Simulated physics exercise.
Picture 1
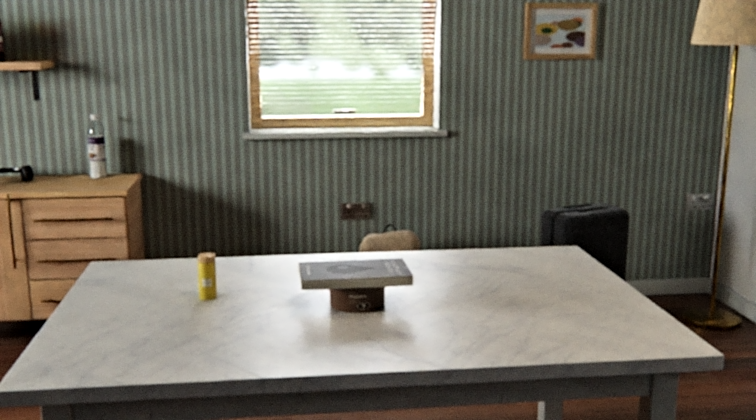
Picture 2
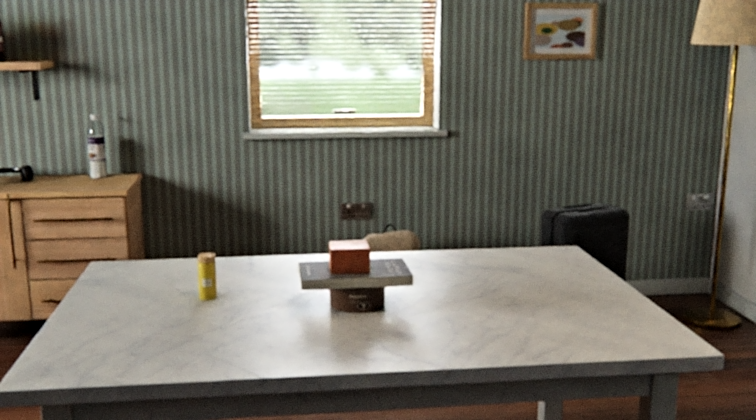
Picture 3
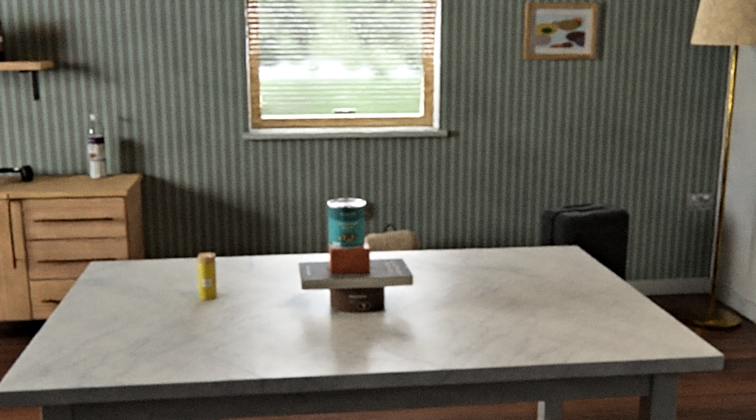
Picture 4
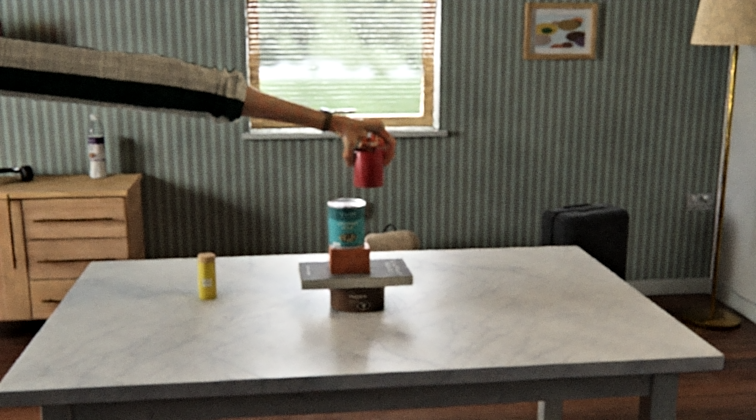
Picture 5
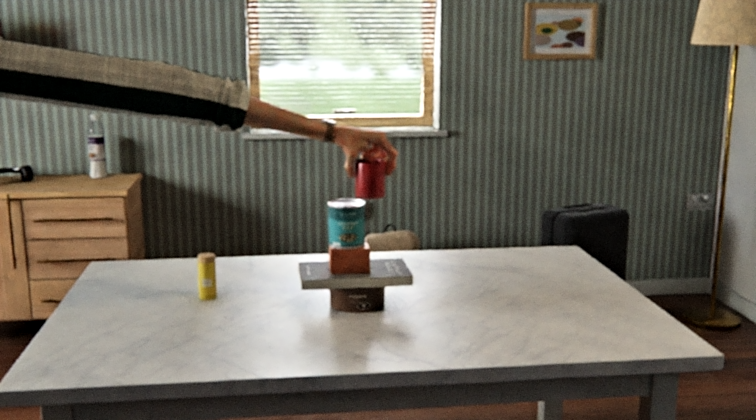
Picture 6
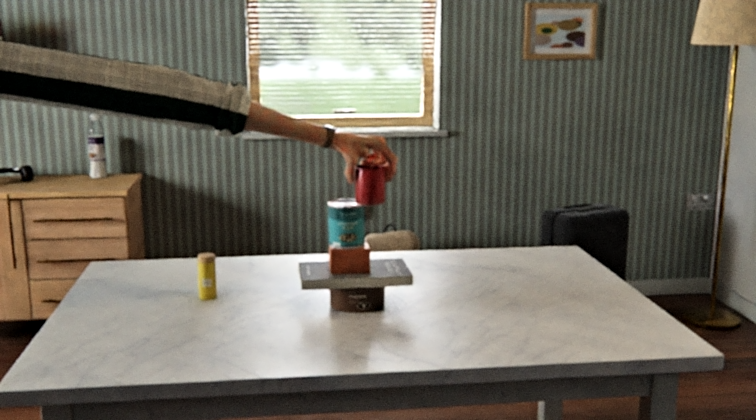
In a room with green striped wallpaper, a fixed camera looks straight across a pale marbled table towards a window with blinds. A yellow shaker stands on the left, and near the middle a grey book rests on a brown tub, with an orange block and then a turquoise pot added on top. An arm reaches in from the left, holding a red cup above the pot and lowering it slightly.
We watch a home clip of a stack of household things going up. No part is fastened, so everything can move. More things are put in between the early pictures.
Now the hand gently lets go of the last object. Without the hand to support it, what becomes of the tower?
The tower collapses.
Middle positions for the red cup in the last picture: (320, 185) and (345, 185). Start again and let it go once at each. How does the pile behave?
So, in case one it falls over, and in case two it stays steady.
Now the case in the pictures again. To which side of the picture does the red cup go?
To the right.
Then, 0.30 s on from there, red cup now fallen.
Then, 0.40 s on from there, things are still on the move.
Then, 1.40 s on from there, nothing new.
In the end, fallen, red cup; the other 5 unmoved. At the end, from the last picture's camera, red cup near (398, 252). The pile gives way.
